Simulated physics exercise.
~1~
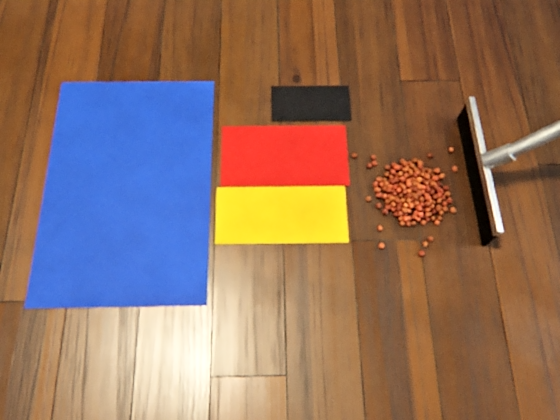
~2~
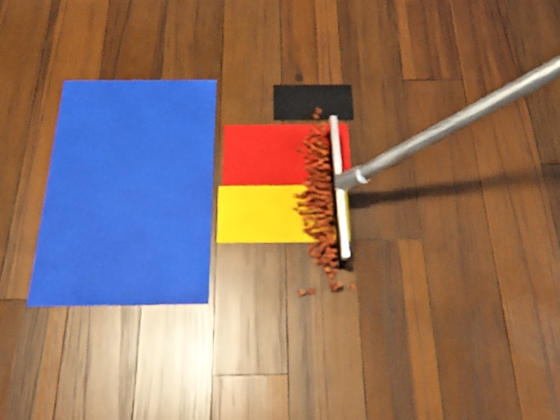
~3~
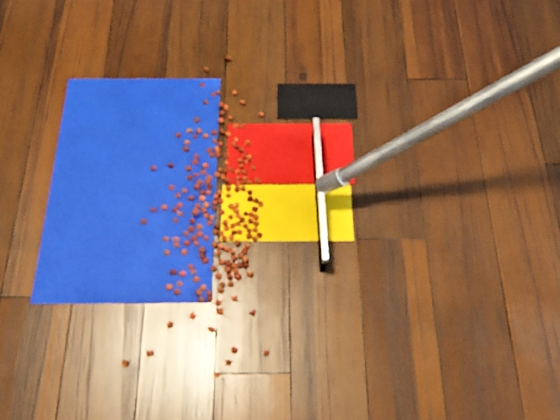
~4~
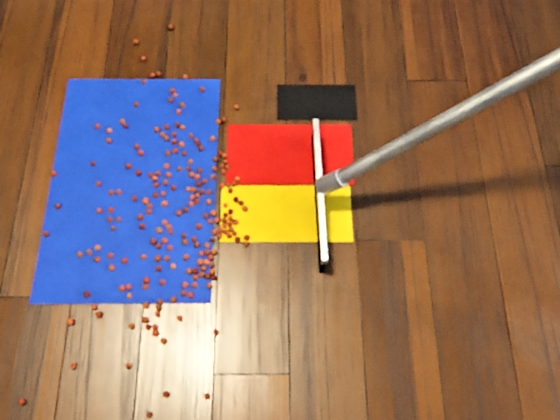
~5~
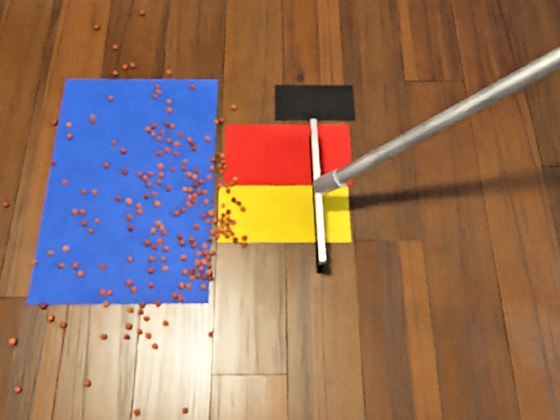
The video shows a squeegee pushing a pile of small reddish-brown pellets leftward across a wooden floor, over red and yellow mats. The squeegee stops there, while the pellets scatter onward, ending mostly across the blue mat, with some on the yellow mat and surrounding floor.
